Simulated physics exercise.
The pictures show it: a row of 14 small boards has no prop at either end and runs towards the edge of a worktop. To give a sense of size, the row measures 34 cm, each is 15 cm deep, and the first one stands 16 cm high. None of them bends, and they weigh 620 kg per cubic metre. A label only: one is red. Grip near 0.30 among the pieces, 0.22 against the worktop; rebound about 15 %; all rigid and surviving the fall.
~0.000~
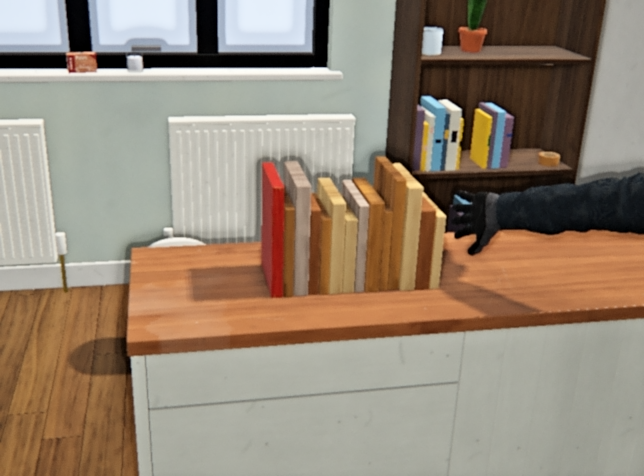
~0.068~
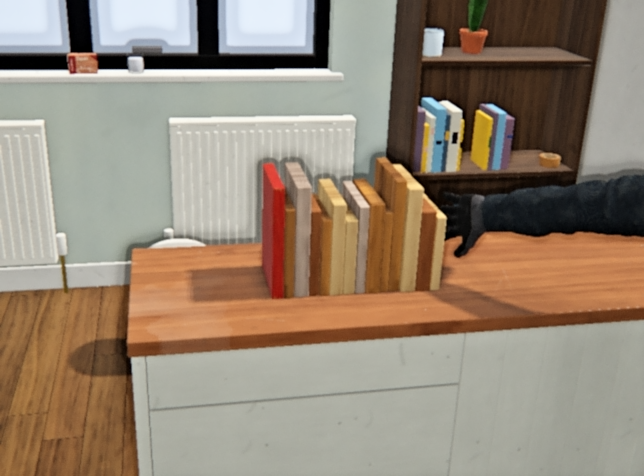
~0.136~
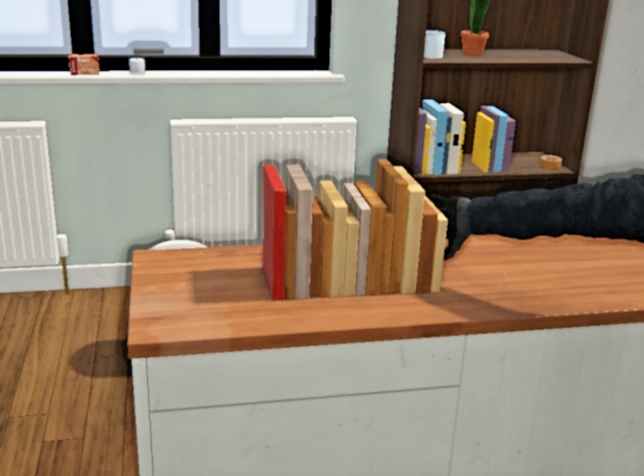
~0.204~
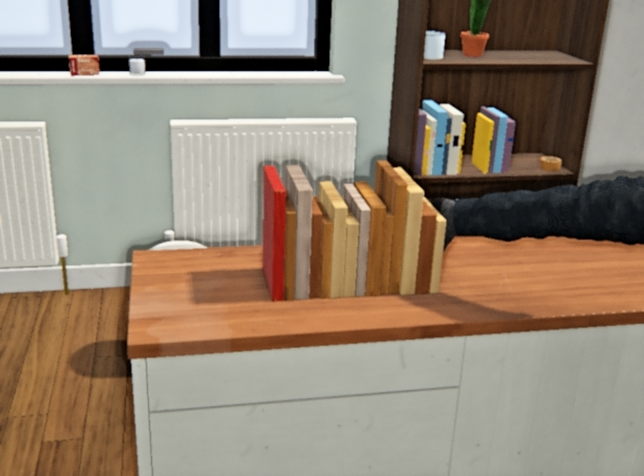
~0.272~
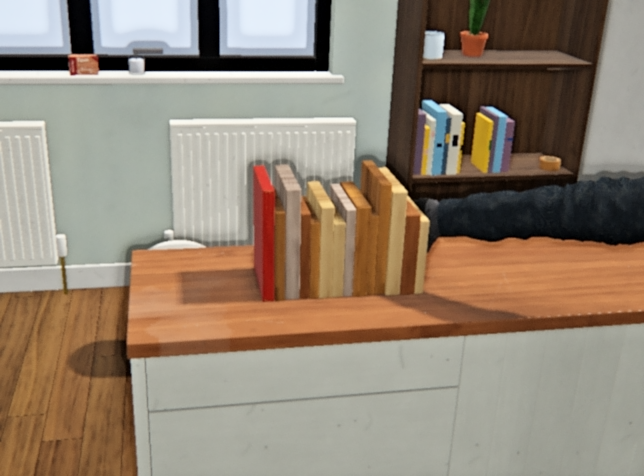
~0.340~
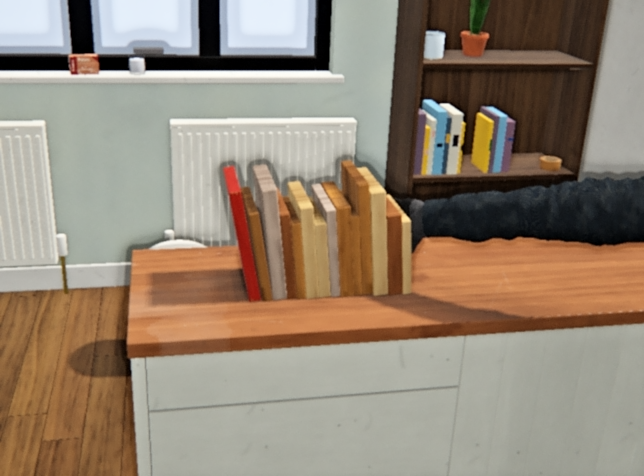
Black-gloved hand reaching in from the right and pushing a row of upright boards leftward along a worktop, the red one tilting left.
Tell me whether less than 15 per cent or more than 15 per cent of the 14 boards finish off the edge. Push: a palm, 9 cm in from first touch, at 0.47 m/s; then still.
Ending off the edge: Upwards of 15 per cent.
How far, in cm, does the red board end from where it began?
Displacement of red = 100 cm.
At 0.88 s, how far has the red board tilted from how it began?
Something like 120°, more or less.
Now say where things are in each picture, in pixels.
In the first picture (each place is the centre of the face we see best), hand (489, 214) 9 cm from the first; red board (278, 245); all in place.
Hand (475, 216) 6 cm from the first; red board (279, 246), in the second picture.
Hand (461, 218) 30 mm from the first; red board (279, 247), in the third picture.
Hand (446, 220) 2 mm in; red board (279, 248), in the fourth picture.
Hand (430, 220) 34 mm in; red board (268, 248) moved 18 mm; 14 have shifted, in the fifth picture.
Hand (415, 221) 7 cm in; red board (246, 248) tilted 10°; 14 have shifted, in the sixth picture.
By 0.40 s, none of the 14 boards off the edge, 14 disturbed; red board tilted 19°.
By 0.56 s, none of the 14 boards off the edge, 14 disturbed; red board tilted 62°.
By 0.88 s, 1 of the 14 boards off the edge; red board on its side.
By 1.12 s, 3 of the 14 boards off the edge; red board on its side.
When it is over (1.3 s), 3 of the 14 boards off the edge; red board on its side. That is 21 per cent.
